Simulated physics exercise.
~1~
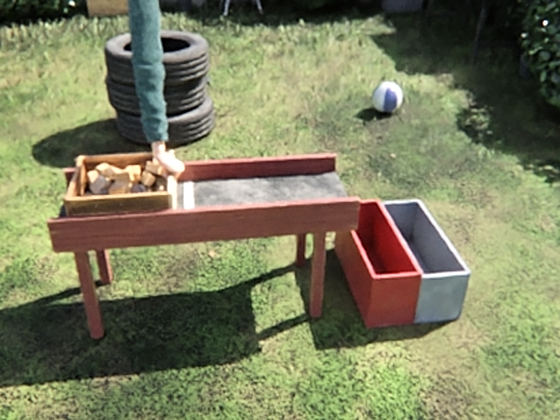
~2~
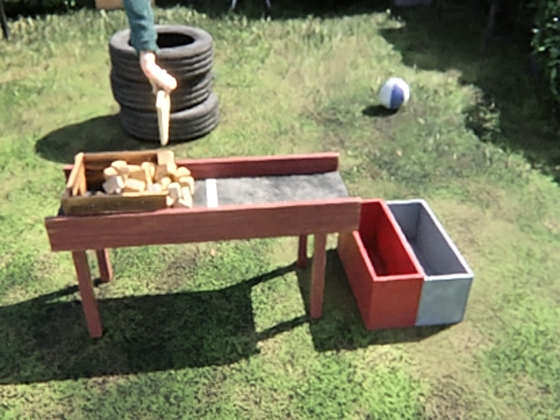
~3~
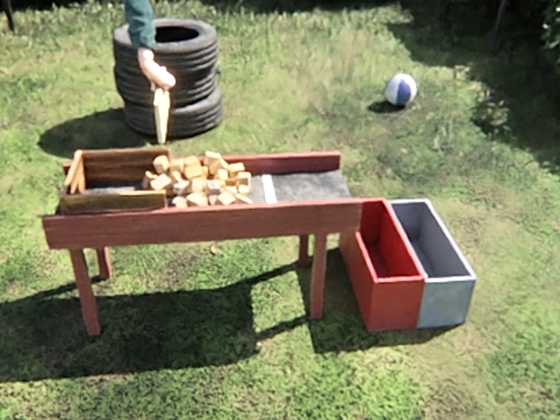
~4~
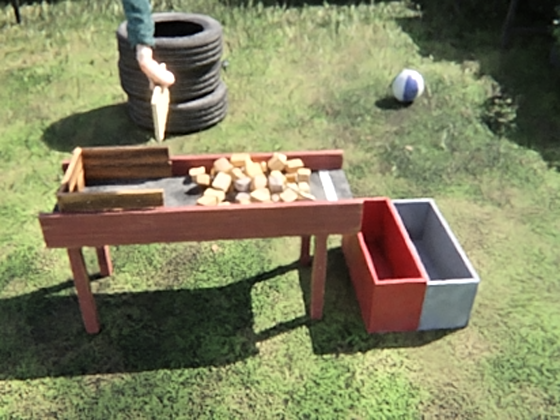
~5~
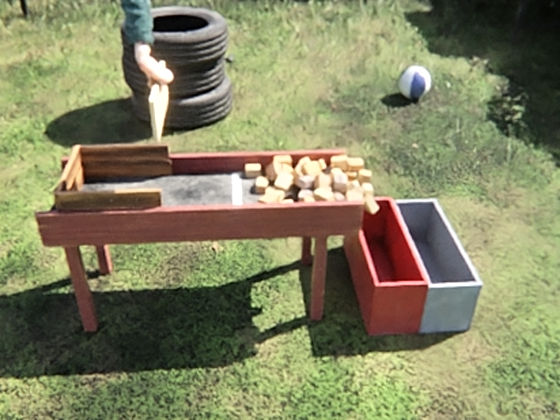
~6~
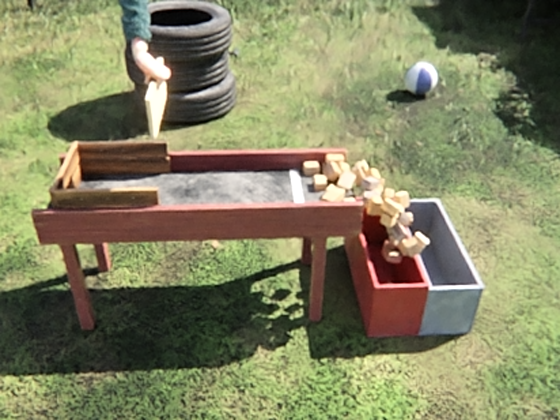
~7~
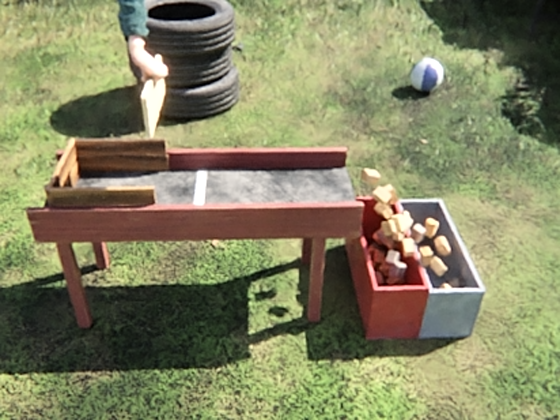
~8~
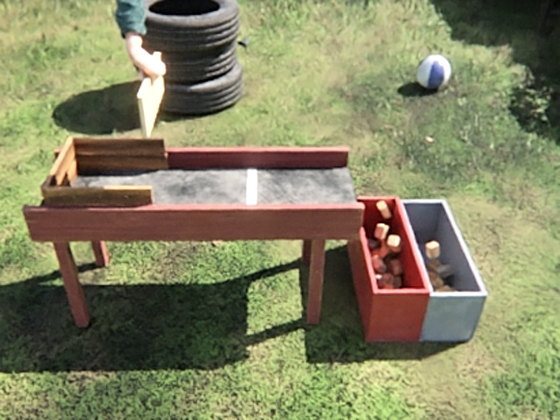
Wooden blocks ride the belt right after a hand lifts the gate, most landing in the red bin.
